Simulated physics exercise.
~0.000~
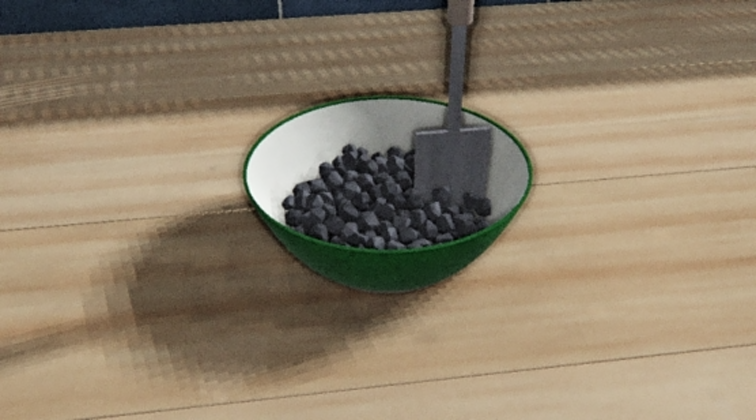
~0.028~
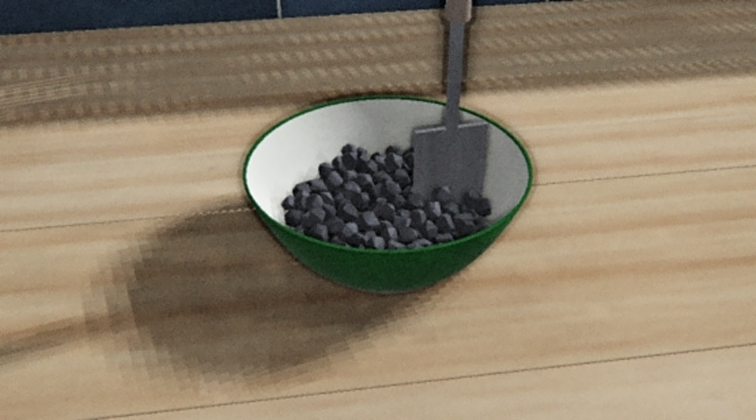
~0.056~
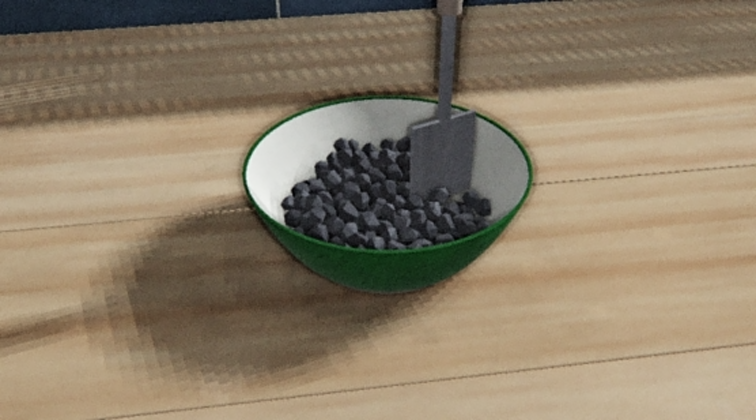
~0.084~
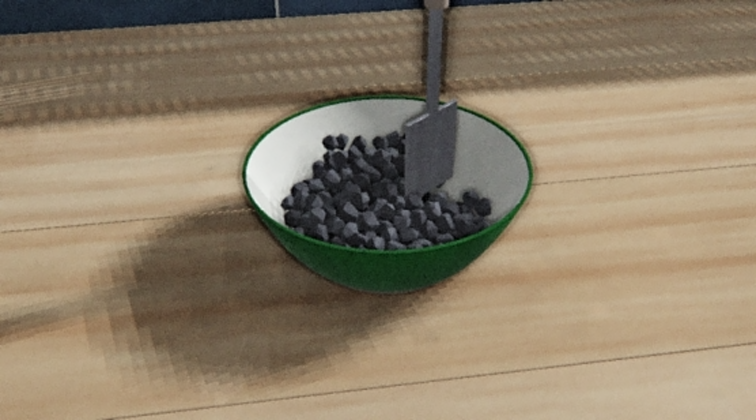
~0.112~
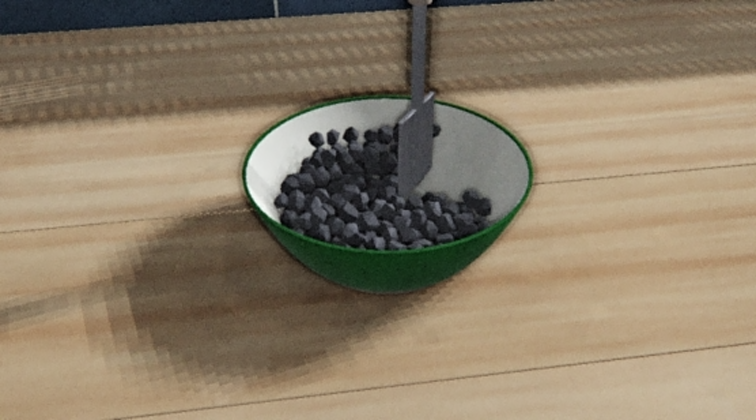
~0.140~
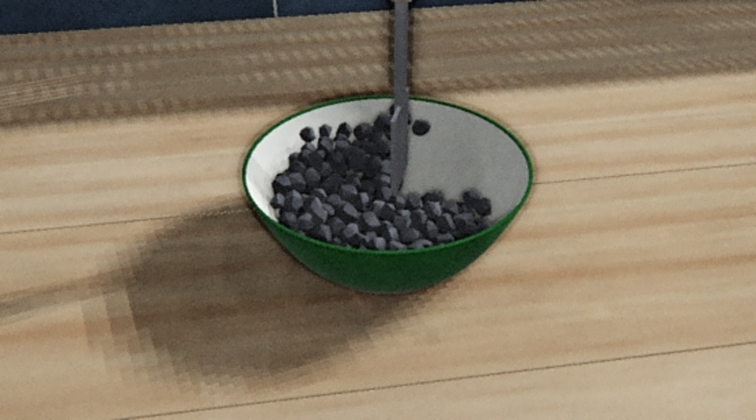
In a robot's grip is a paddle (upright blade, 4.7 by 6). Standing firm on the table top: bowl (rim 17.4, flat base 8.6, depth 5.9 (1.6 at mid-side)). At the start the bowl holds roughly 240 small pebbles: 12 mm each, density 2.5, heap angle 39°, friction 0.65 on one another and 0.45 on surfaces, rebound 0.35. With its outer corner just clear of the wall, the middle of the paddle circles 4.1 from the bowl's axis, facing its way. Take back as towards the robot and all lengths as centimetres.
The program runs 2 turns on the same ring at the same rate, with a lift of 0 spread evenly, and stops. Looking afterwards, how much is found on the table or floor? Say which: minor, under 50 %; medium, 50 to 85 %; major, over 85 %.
That would be a minor share.
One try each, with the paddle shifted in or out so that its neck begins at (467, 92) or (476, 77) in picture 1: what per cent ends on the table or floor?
I'd put it at around 25 and 0 percent.
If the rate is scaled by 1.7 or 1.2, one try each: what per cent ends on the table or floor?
Roughly 60 and 40 per cent.
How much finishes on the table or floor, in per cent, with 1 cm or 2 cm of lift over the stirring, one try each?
That gives about 25 per cent and 20 per cent, in order.
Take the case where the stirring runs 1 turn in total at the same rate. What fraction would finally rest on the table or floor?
That would give some 20 percent.
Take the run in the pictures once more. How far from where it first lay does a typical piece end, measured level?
Near 7 cm.
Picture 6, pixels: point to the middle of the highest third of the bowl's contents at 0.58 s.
Near (480, 164).
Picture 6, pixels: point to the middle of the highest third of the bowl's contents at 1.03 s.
Roughly pixel (365, 237).
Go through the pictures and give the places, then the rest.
The paddle neck at (455, 108), 0° round; upper third of the load around (377, 204), from x 290 to 485, top at y 150; 239 in the bowl, in the first picture.
The paddle neck at (453, 105), 6° round; upper third of the load around (376, 203), from x 290 to 485, top at y 150, in the second picture.
The paddle neck at (445, 97), 21° round; upper third of the load around (378, 193), from x 290 to 485, top at y 145, in the third picture.
The paddle neck at (433, 91), 37° round; upper third of the load around (381, 192), from x 290 to 485, top at y 135, in the fourth picture.
The paddle neck at (418, 86), 53° round; upper third of the load around (369, 183), from x 280 to 485, top at y 120, in the fifth picture.
The paddle neck at (400, 83), 69° round; upper third of the load around (347, 176), from x 280 to 485, top at y 110; 239 in the bowl, in the sixth picture.
After 0.58 s, 325° round, highest piece 8 above the table; 199 in the bowl, 31 on the table or floor, 9 in flight or on the tool.
After 1.03 s, 221° round, highest piece 8 above the table; 168 in the bowl, 67 on the table or floor, 4 in flight or on the tool.
After 1.45 s, 0° round, highest piece 6 above the table; 148 in the bowl, 90 on the table or floor, 1 in flight or on the tool.
After 2.15 s, 0° round, highest piece 6 above the table; 148 in the bowl, 91 on the table or floor.
In the end, 148 in the bowl, 91 on the table or floor. That is 38 % on the table or floor.
